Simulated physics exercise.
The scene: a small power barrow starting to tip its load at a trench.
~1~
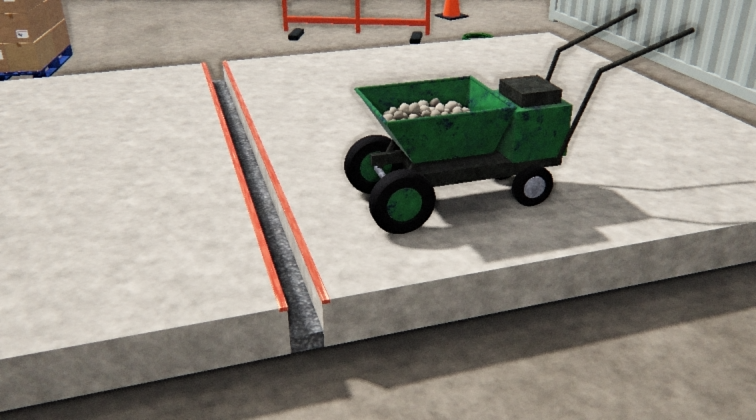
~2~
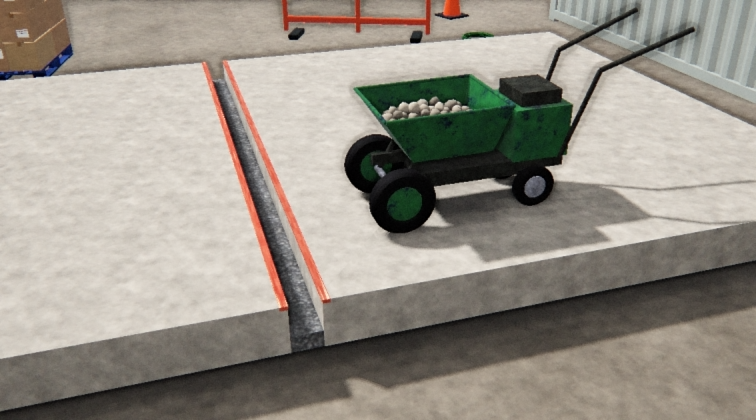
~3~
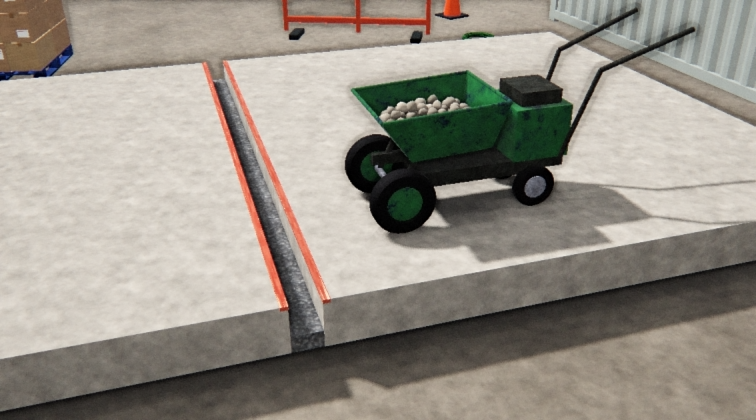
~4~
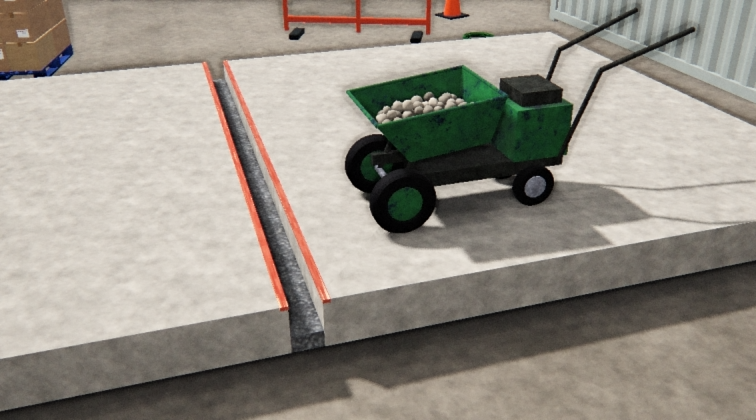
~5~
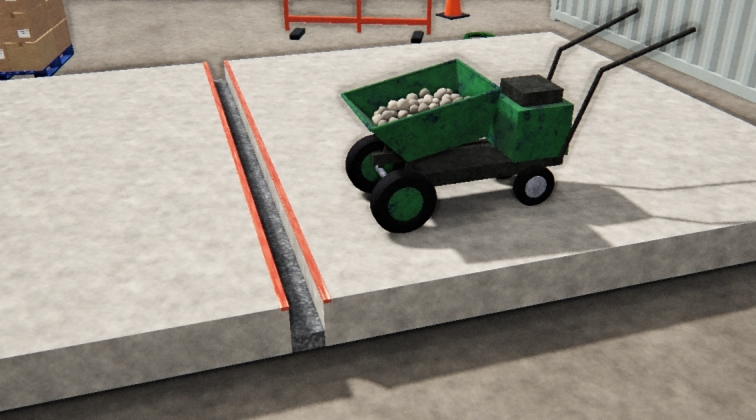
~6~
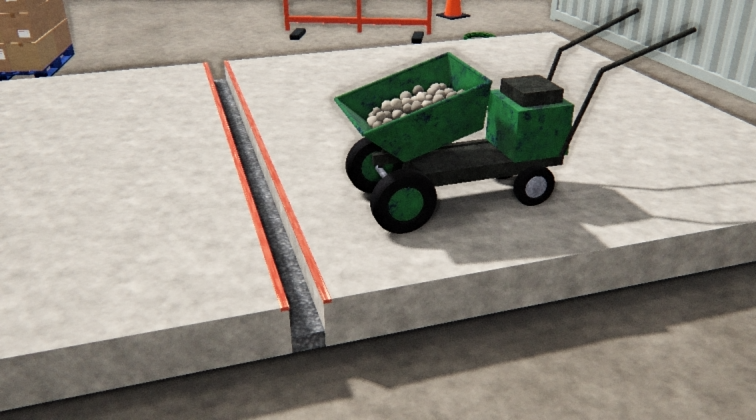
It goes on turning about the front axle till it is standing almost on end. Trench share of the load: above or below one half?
Above.
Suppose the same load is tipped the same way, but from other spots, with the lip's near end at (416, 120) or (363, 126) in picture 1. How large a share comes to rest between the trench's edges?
Okay, so the first one ends at 50 % and the second at 50 %.
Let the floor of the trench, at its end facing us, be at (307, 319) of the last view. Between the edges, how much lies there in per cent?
60 %.
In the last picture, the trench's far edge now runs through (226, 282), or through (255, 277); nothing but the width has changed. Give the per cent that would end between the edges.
Roughly 100 % and 100 %.
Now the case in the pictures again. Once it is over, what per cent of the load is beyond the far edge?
That share comes out near 15 in a hundred.
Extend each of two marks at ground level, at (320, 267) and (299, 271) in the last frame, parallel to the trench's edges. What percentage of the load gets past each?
100 % and 70 %.
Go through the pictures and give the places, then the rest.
Lip of the skip (387, 124), level; top of the load (434, 119), river pebbles; first edge of the trench (313, 268); far edge (273, 275), the trench under half as wide as the skip, and about as deep as wide, in the first frame.
Lip of the skip (386, 123), level; top of the load (426, 114), in the second frame.
Lip of the skip (383, 125), tipped barely; top of the load (438, 106), in the third frame.
Lip of the skip (377, 127), tipped a little; top of the load (439, 112), in the fourth frame.
Lip of the skip (371, 130), tipped a little; top of the load (447, 107), in the fifth frame.
Lip of the skip (364, 135), tipped clearly; top of the load (440, 103); first edge of the trench (314, 267); far edge (274, 274), in the sixth frame.
Just after the last frame, skip tipped steeply; every one in the skip.
A moment on, skip tipped steeply; almost all in the skip; just a few short of the trench; just a few in or heaped over the trench; just a few falling.
Further on, skip tipped right over; roughly a quarter in the skip; about a tenth short of the trench; roughly two thirds in or heaped over the trench; about a tenth beyond it; just a few falling.
When it is over, skip tipped right over; about a tenth short of the trench; the larger part in or heaped over the trench; about a tenth beyond it.
